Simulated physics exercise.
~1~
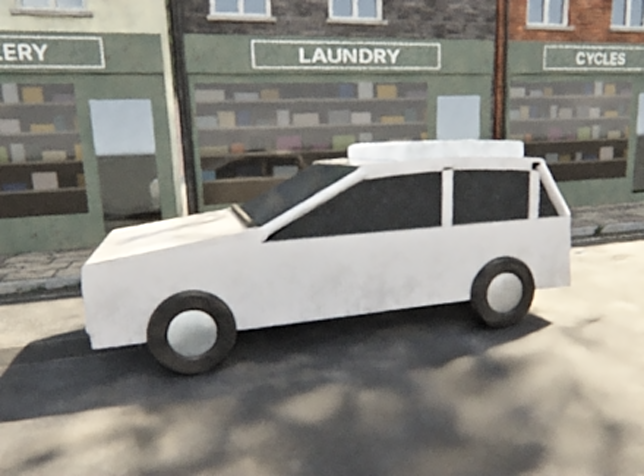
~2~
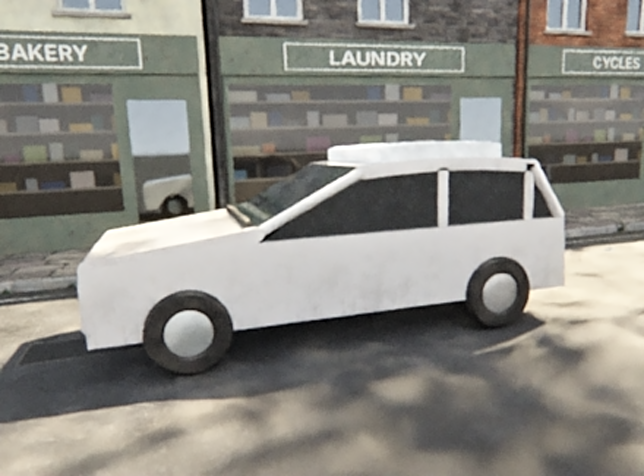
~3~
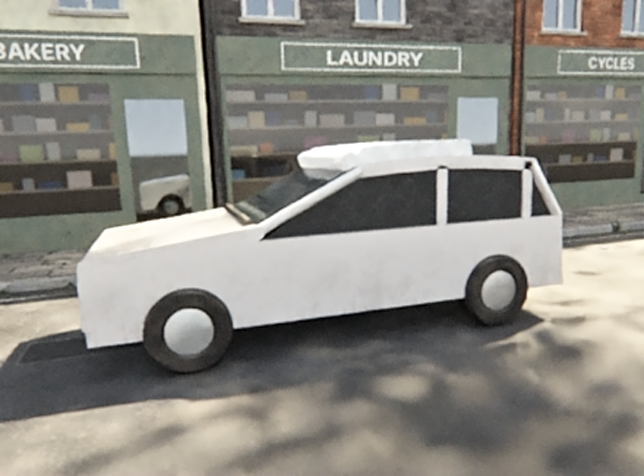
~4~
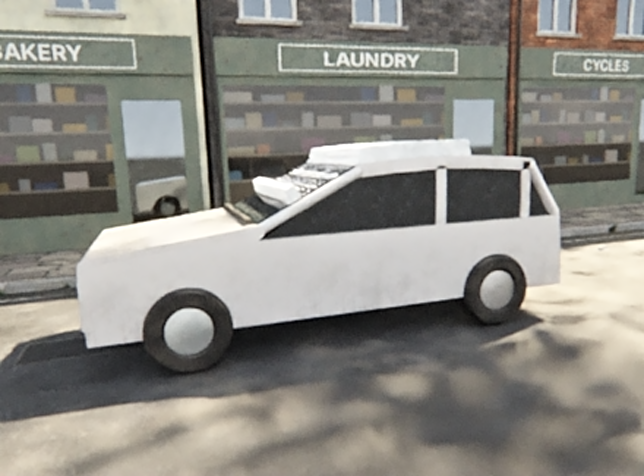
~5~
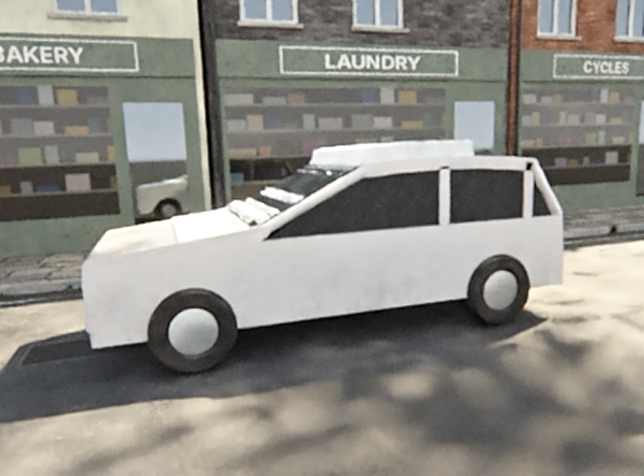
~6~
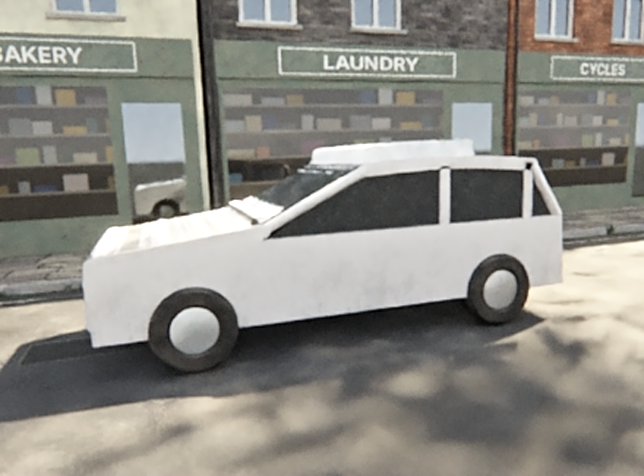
A white car brakes and some roof snow slides down the windscreen onto the bonnet.
